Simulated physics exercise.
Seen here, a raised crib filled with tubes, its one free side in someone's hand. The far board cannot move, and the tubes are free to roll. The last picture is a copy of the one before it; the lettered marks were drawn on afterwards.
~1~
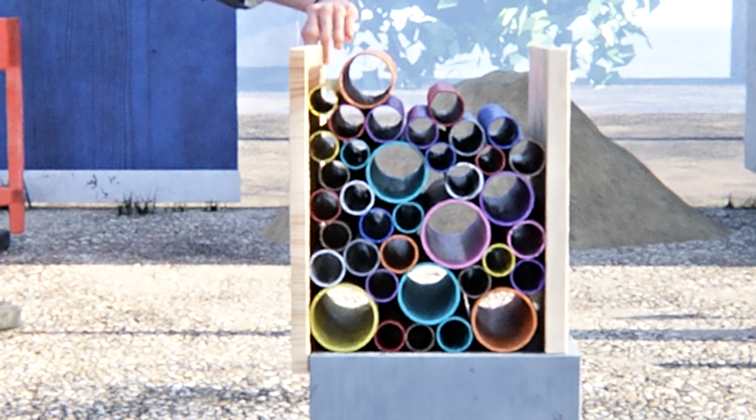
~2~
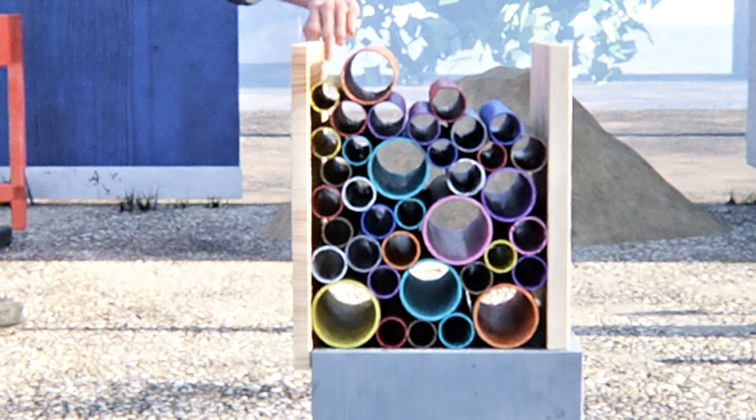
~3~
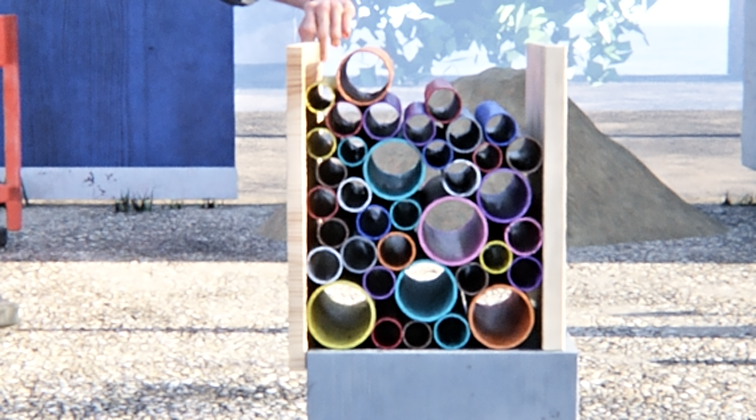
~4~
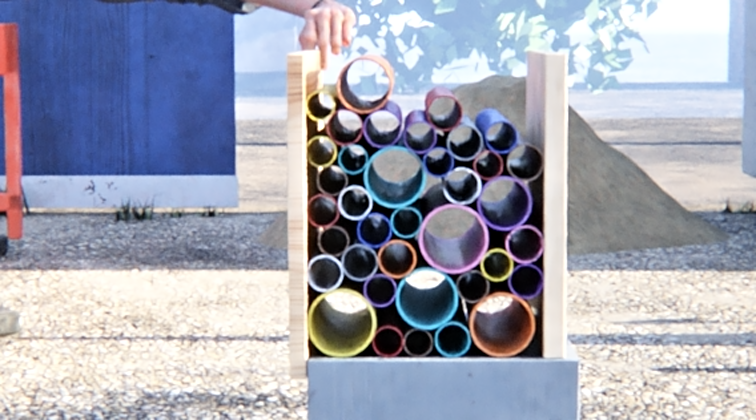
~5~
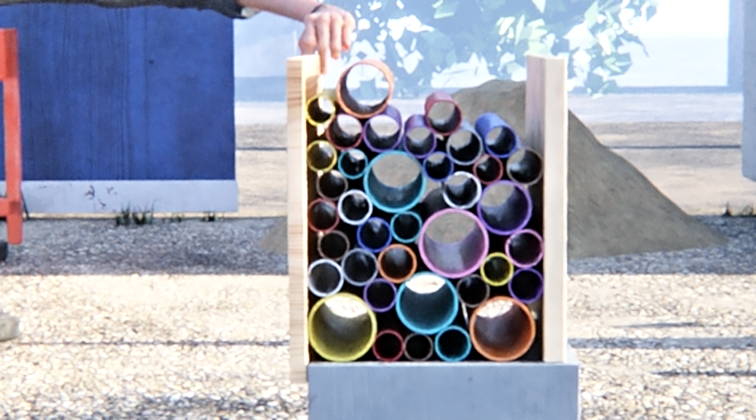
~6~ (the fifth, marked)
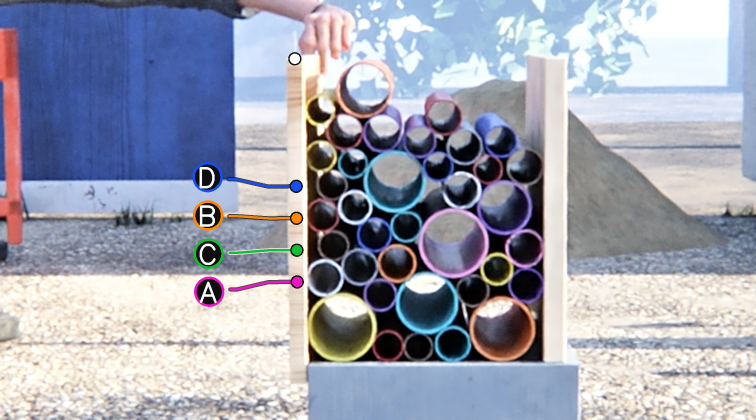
Colourful tubes stay almost still between two upright boards while a hand grips the left one.
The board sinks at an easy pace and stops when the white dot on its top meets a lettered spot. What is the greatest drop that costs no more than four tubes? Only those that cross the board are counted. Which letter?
The last mark within the limit is D.
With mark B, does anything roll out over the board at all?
At B: Yes.
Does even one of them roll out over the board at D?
Yes.
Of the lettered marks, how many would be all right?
One of the four.
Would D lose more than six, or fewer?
It loses fewer than six.
On the marked copy, A at (297, 282); B at (296, 218); C at (297, 250); D at (296, 186); the white dot at (294, 59).
Taking D. A third of the way, top of the board (305, 125).
Two thirds of the way, top of the board (306, 186).
When it is over, top of the board (306, 186), four out over the board.
As for the rest, A more than four out over the board; B more than four out over the board; C more than four out over the board.
